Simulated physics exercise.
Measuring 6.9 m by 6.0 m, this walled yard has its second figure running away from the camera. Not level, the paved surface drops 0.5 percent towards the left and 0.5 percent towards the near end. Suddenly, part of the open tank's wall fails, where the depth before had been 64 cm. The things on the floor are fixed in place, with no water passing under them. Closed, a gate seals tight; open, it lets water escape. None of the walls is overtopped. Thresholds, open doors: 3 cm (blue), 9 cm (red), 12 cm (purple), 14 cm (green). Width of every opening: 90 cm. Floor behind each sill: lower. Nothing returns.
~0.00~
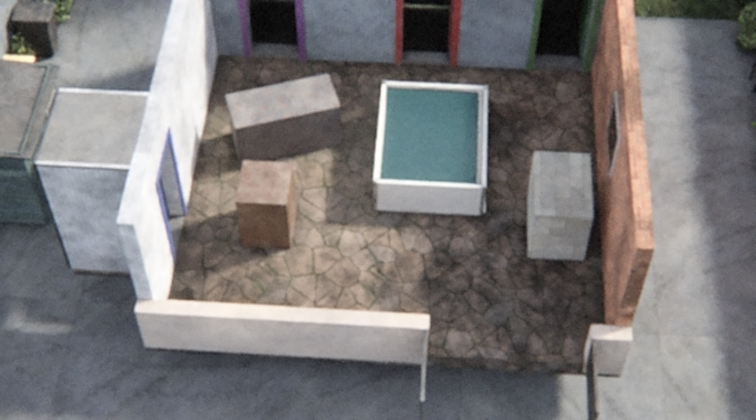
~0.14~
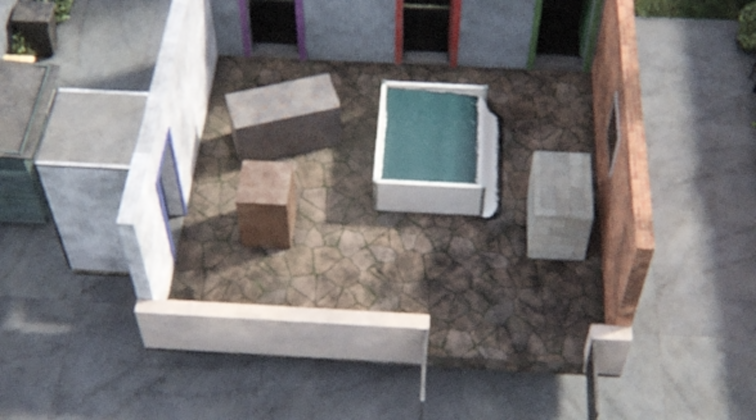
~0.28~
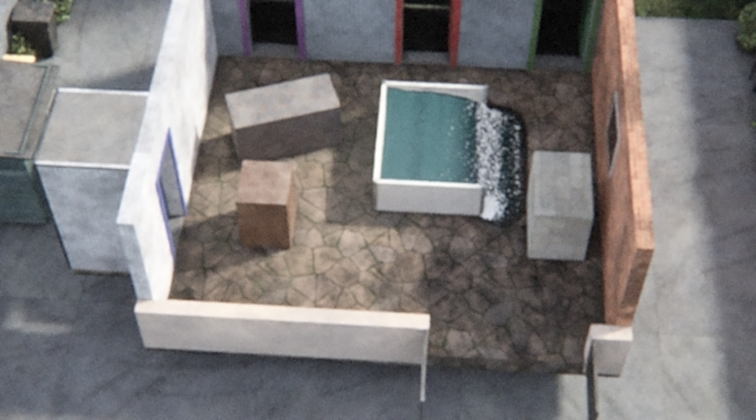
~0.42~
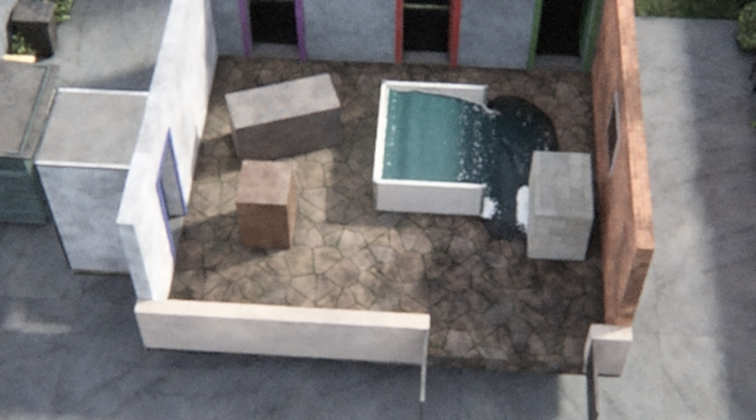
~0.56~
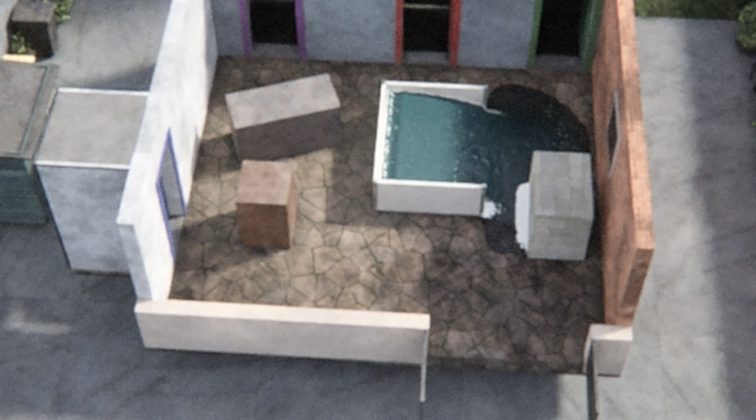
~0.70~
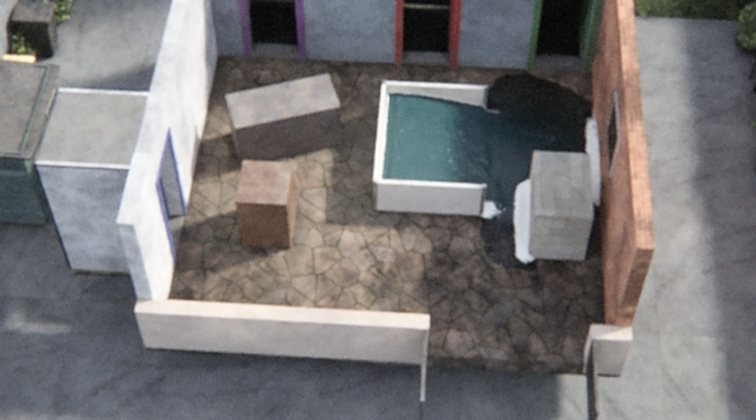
A walled yard paved in brown stone, with a rust-brown wall on the right and purple, red and green framed doorways at the back, is seen from high above by a still camera. A white-rimmed tank of teal water stands between two blocks on the left, grey and brown, and a pale grey block on the right. The tank's right side gives way, and water pours out in white foam, strikes the pale block, and spreads darkly around it to the right wall.
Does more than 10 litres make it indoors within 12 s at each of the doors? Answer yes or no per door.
Blue door, no; red door, no; purple door, no; green door, yes.
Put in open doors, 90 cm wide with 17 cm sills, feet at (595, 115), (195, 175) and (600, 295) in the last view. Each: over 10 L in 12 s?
More, less, less.
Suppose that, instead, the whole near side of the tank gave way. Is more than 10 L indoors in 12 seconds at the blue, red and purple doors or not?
So blue ends up past the limit, red short of it, purple short of it.
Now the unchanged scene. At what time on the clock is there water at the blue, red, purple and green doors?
Blue: 6.5 s; red: 2.8 s; purple: 4.0 s; green: 0.9 s.
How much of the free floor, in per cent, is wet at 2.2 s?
Around 35 per cent wet.
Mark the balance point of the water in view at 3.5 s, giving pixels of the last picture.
Around (504, 160) in the last picture.
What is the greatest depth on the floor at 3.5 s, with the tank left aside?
25 cm or so.
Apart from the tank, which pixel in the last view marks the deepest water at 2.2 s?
At about (590, 79).
After 1.4 s water covers 25 % of the floor and is deepest (46 cm) near (584, 170); blue door not reached, red door not reached, purple door not reached, green door 14 cm at the sill, 0 L in.
After 2.2 s water covers 35 % of the floor and is deepest (41 cm) near (590, 79); blue door not reached, red door not reached, purple door not reached, green door 33 cm at the sill, 47 L in.
After 3.5 s water covers 50 % of the floor and is deepest (25 cm) near (590, 79); blue door not reached, red door 6 cm at the sill, 0 L in, purple door not reached, green door 25 cm at the sill, 169 L in.
After 7.0 s water covers 70 % of the floor and is deepest (14 cm) near (217, 62); blue door 2 cm at the sill, 0 L in, red door 5 cm at the sill, 0 L in, purple door 7 cm at the sill, 0 L in, green door 5 cm at the sill, 203 L in.
After 12.0 s water covers 80 % of the floor and is deepest (8 cm) near (582, 130); blue door 3 cm at the sill, 1 L in, red door 2 cm at the sill, 0 L in, purple door 6 cm at the sill, 0 L in, green door 7 cm at the sill, 203 L in.
